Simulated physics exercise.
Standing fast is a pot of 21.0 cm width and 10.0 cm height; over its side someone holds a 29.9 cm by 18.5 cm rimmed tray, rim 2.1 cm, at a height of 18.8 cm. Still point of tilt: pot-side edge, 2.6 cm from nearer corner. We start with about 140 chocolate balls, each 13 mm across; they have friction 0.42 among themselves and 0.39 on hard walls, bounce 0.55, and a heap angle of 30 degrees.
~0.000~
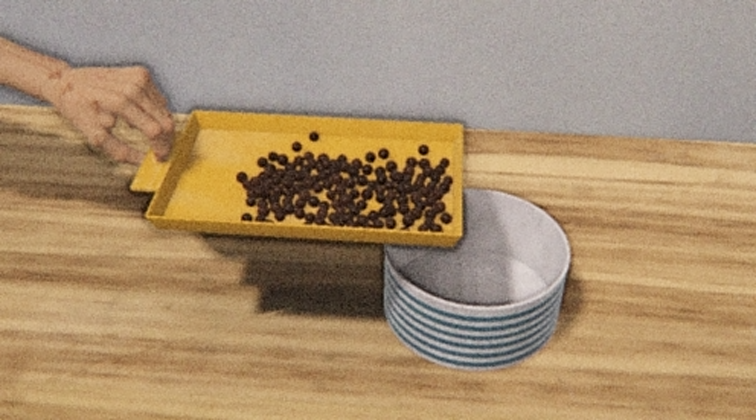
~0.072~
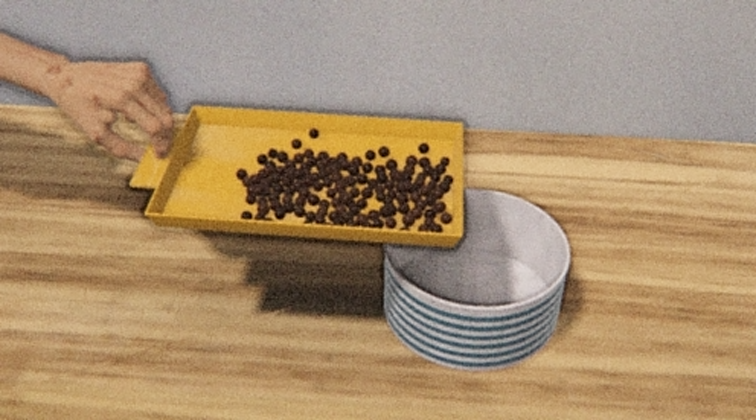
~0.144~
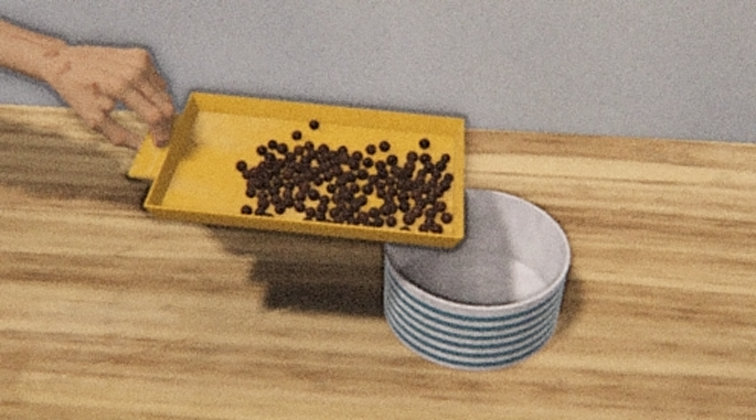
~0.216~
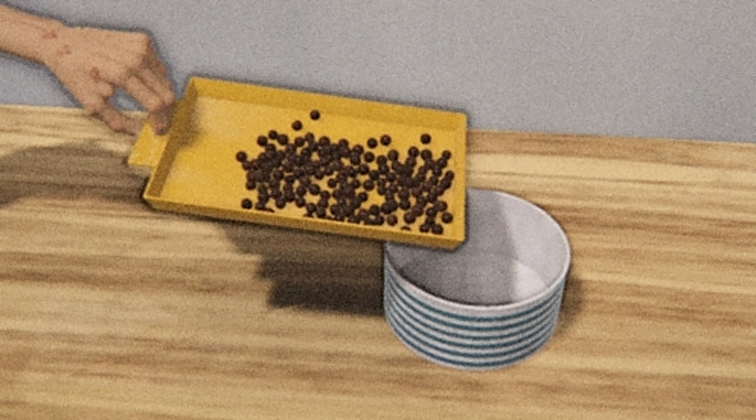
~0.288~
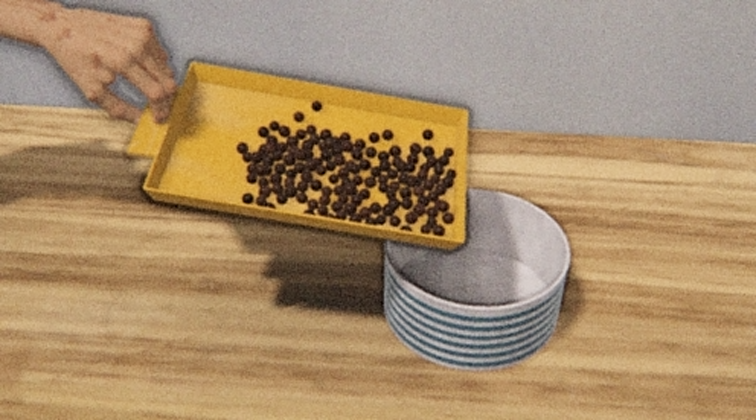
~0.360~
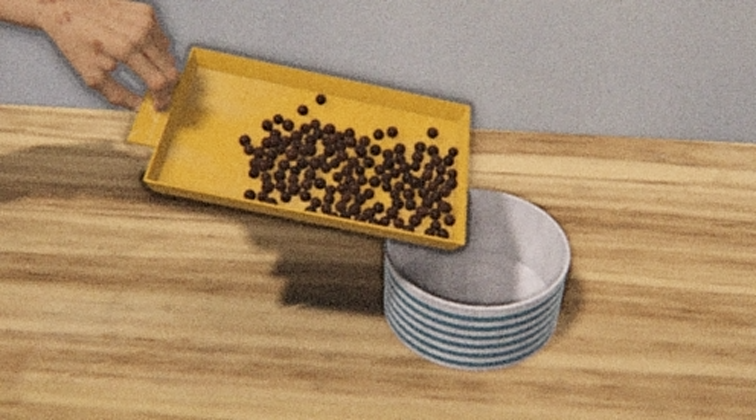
On a wooden tabletop, a hand slowly raising the left end of a yellow tray of dark brown balls beside a striped pot.
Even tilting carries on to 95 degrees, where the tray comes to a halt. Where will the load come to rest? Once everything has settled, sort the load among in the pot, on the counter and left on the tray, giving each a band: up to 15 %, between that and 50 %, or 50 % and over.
Pot: Up to 15 %; counter: 50 % and over; tray: Up to 15 %.
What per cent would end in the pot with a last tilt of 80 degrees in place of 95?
Roughly 0 %.
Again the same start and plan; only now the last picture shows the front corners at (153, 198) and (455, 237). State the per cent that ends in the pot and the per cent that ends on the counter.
In the pot: 0 per cent; on the counter: 100 per cent.
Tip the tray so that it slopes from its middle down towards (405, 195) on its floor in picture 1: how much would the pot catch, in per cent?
Near 65 percent, give or take.
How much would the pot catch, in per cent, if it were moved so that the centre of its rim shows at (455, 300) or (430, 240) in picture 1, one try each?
About 100 and 0 per cent.
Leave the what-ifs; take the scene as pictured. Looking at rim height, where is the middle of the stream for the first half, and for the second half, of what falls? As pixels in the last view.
Around (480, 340), then around (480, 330).
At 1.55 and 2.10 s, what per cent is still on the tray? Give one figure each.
In order, 50 and 0.
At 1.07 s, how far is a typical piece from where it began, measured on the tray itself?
Around 2 centimetres.
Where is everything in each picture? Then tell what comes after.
In the first frame, tray tilt 0 degrees, front corners at (155, 212) and (454, 230); middle of the pieces at (340, 189); pot at (477, 244).
In the second frame, tray tilt 1 degrees, front corners at (155, 210) and (454, 230); middle of the pieces at (340, 188).
In the third frame, tray tilt 4 degrees, front corners at (154, 202) and (455, 232), lowest corner right front; middle of the pieces at (341, 183).
In the fourth frame, tray tilt 8 degrees, front corners at (153, 193) and (456, 233), lowest corner right front; middle of the pieces at (342, 178).
In the fifth frame, tray tilt 12 degrees, front corners at (154, 184) and (456, 235), lowest corner right front; middle of the pieces at (343, 173).
In the sixth frame, tray tilt 16 degrees, front corners at (154, 176) and (457, 237), lowest corner right front; middle of the pieces at (347, 171); pot at (477, 244). Its pace works out near 50 degrees a second.
After 1.07 s, tilt 53 degrees; the tray holds 100 %, the pot 0 %.
After 1.55 s, tilt 78 degrees; the tray holds 50 %, the pot 0 %.
After 2.10 s, tilt 95 degrees; the tray holds 0 %, the pot 0 %.
In the end, at 2.7 s, pot 0 %, counter 100 %, tray 0 %.
